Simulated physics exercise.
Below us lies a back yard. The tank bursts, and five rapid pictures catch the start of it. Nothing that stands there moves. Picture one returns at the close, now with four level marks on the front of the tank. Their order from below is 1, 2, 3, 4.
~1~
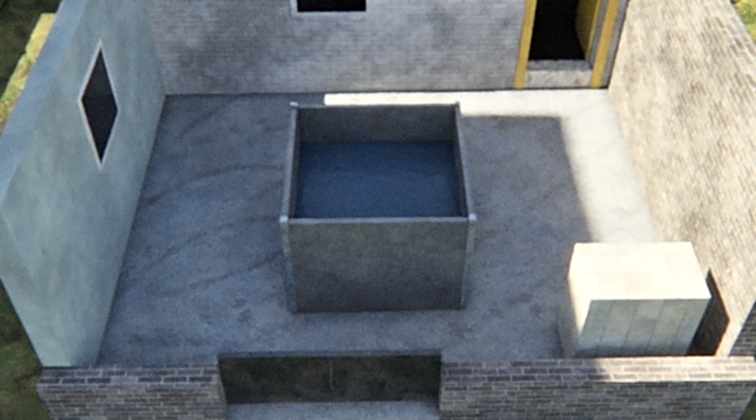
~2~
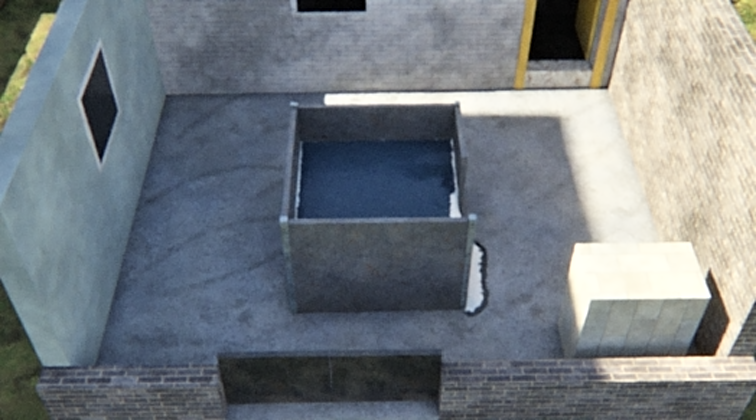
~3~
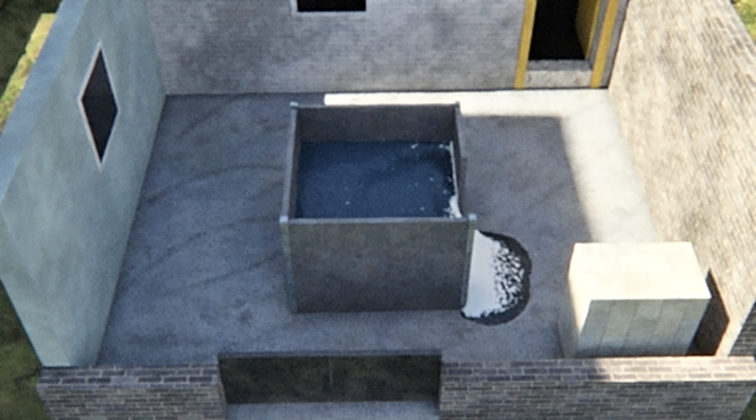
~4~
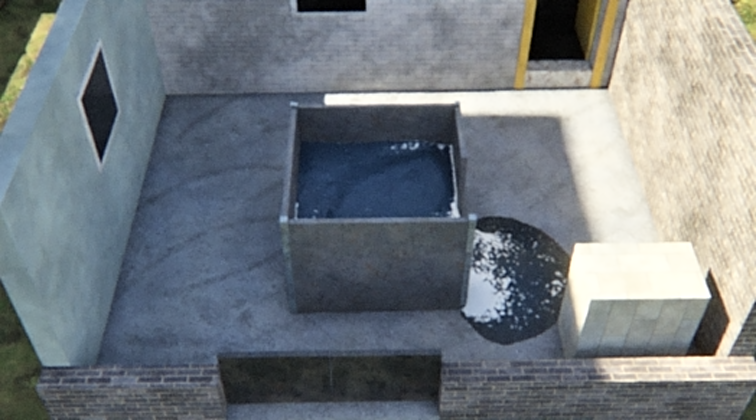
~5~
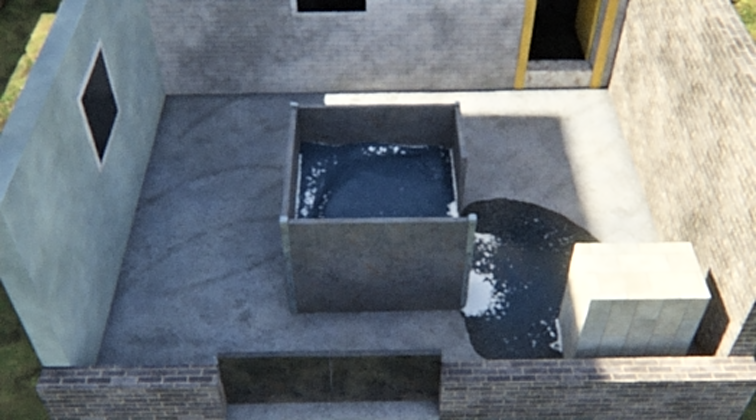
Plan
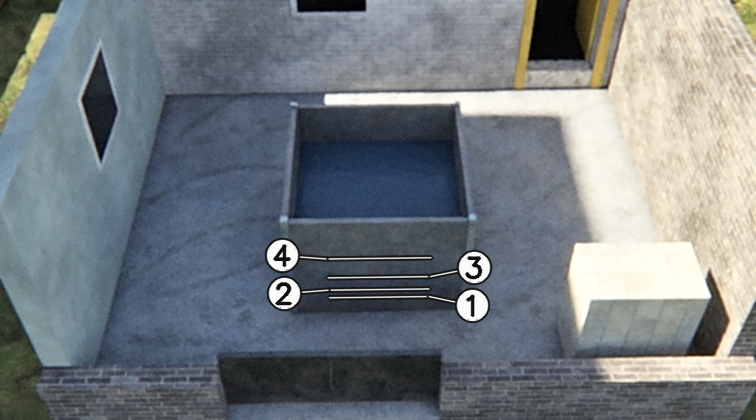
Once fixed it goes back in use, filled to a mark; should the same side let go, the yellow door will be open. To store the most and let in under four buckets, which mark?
It is 4.
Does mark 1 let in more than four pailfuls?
No, not at all.
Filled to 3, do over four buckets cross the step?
No.
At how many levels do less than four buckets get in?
All four.
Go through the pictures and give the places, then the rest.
Water in the tank at rest, its middle at (377, 193); foot of the yellow doorway at (556, 87); shut gate at (330, 359), in the first frame.
Front seen at (478, 283), 1 % of the ground wet, in the second frame.
Front seen at (510, 242), 3 % of the ground wet, in the third frame.
Front seen at (535, 234), 6 % of the ground wet, in the fourth frame.
Front seen at (528, 221), 12 % of the ground wet, in the fifth frame.
On the marked copy, 1 at (378, 297); 2 at (378, 289); 3 at (378, 277); 4 at (378, 258); from the bottom up 1, 2, 3, 4.
With 1, nothing gets over.
With 2, nothing gets over.
With 3, nothing gets over.
With 4, a splash gets over, under a bucket.
